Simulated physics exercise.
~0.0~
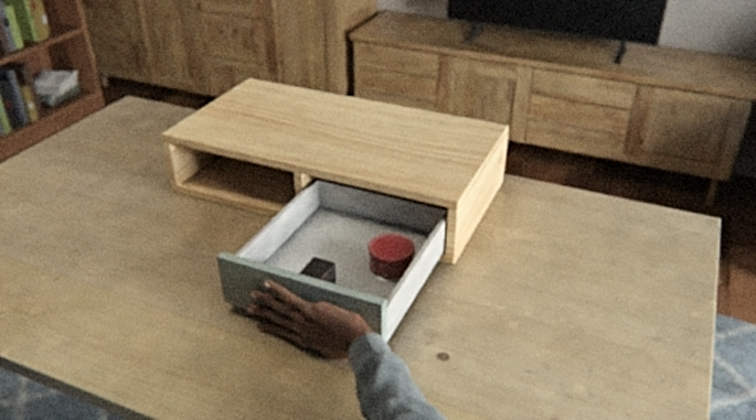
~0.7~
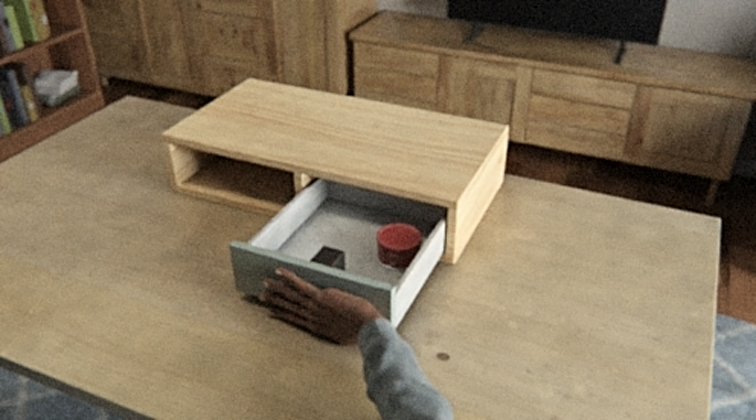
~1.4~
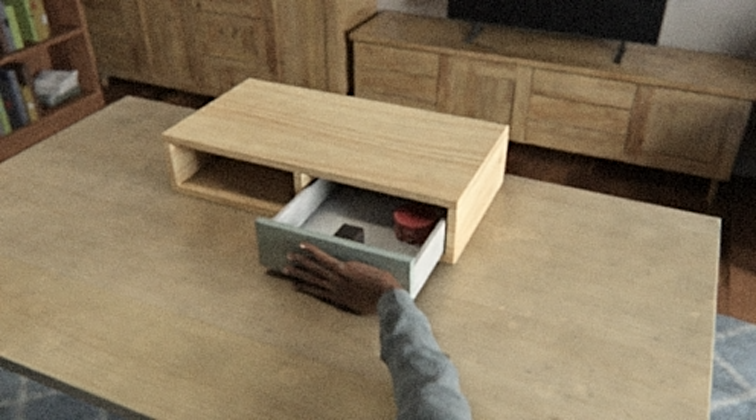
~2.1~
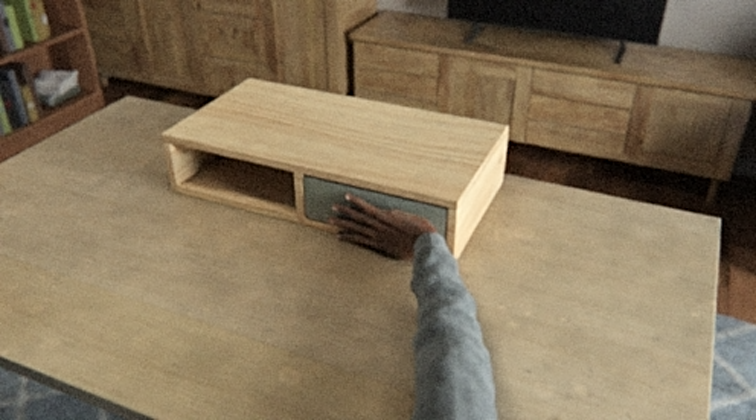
A drawer holding a small black block and a red pot stands open in a light wooden chest on a table, and a hand pushes its front steadily inward, carrying both objects out of sight until the drawer sits flush and closed.
